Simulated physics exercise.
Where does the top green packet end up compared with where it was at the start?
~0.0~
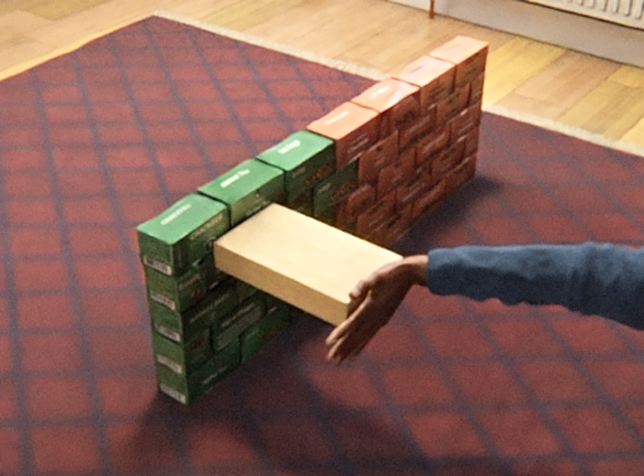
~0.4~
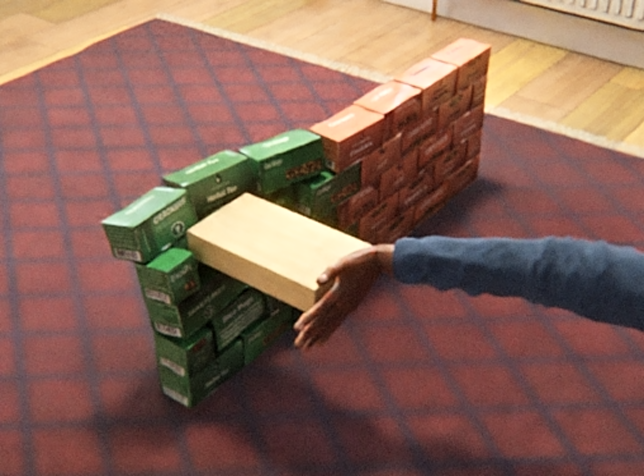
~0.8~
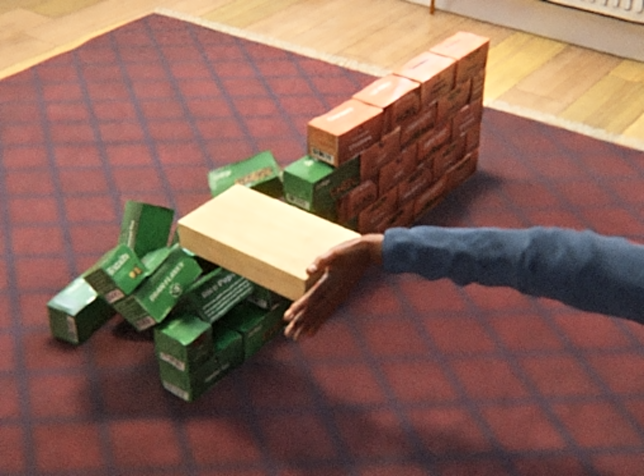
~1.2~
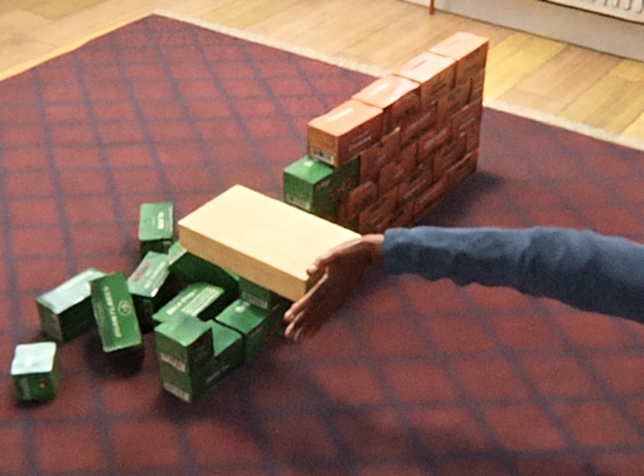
It starts up on the top row of the wall's green end. By the end it has tipped over and lies lower and further left, among the fallen packets near the wooden block.
Green end of a tea-packet wall collapsing onto a patterned rug as a hand pushes a wooden block through, orange section left standing.
